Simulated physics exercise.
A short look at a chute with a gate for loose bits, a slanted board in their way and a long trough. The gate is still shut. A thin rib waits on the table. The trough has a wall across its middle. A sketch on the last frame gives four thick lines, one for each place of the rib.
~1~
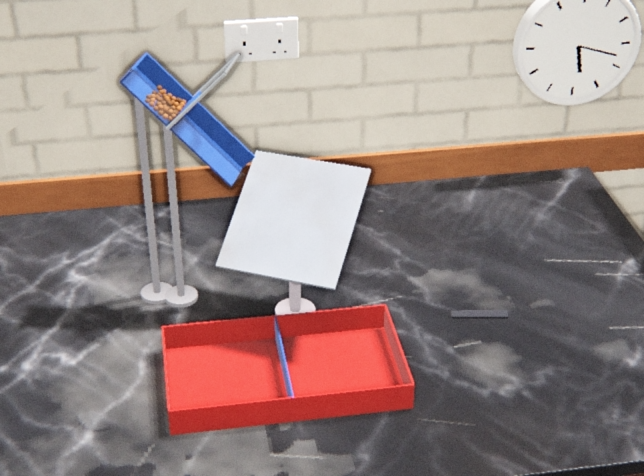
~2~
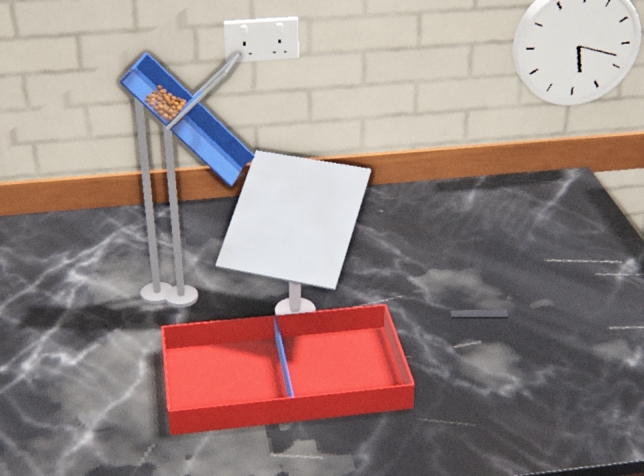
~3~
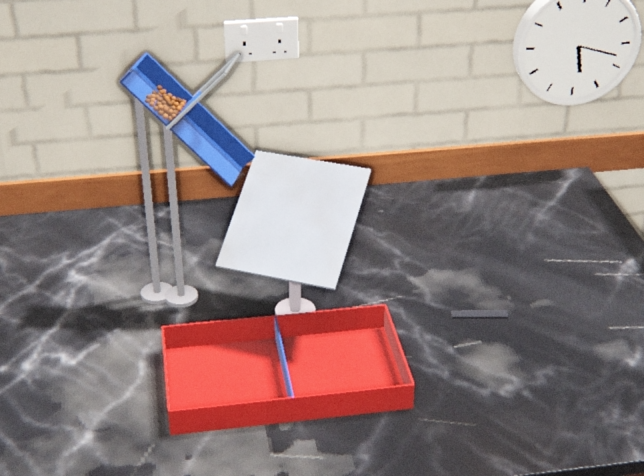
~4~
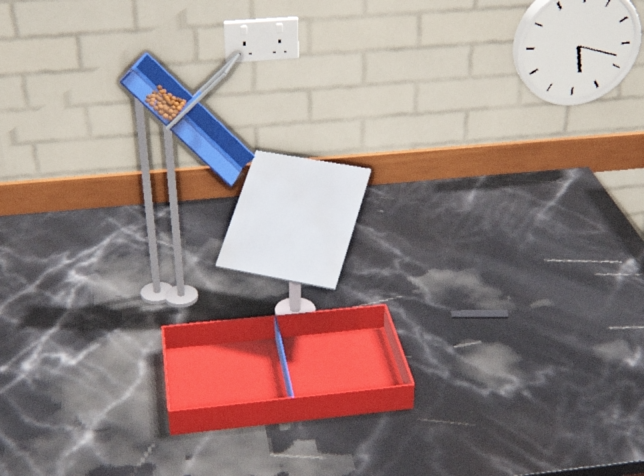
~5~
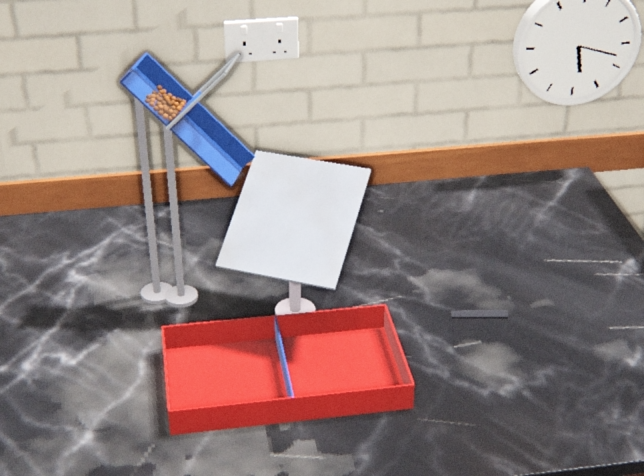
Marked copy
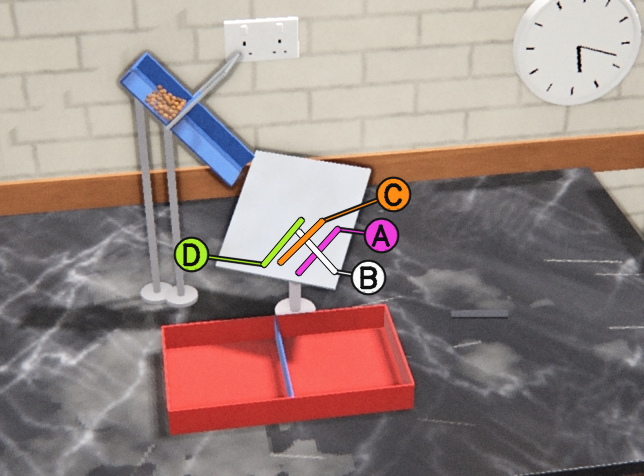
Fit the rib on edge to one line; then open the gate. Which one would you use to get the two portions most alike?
The best line is B.
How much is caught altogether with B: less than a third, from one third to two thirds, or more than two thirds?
More than two thirds.
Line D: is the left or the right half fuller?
Left.
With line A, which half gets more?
More lands on the left.
On the marked copy, line A from (337, 229) to (298, 272); line B from (298, 231) to (334, 271); line C from (322, 221) to (280, 262); line D from (301, 220) to (264, 264).
Choosing A, of what is caught, the bulk in the left half, a small share in the right.
Choosing B, of what is caught, close to a third in the left half, close to two thirds in the right.
Choosing C, of what is caught, all but a few in the left half, only a few in the right.
Choosing D, of what is caught, all but a few in the left half, a small share in the right.
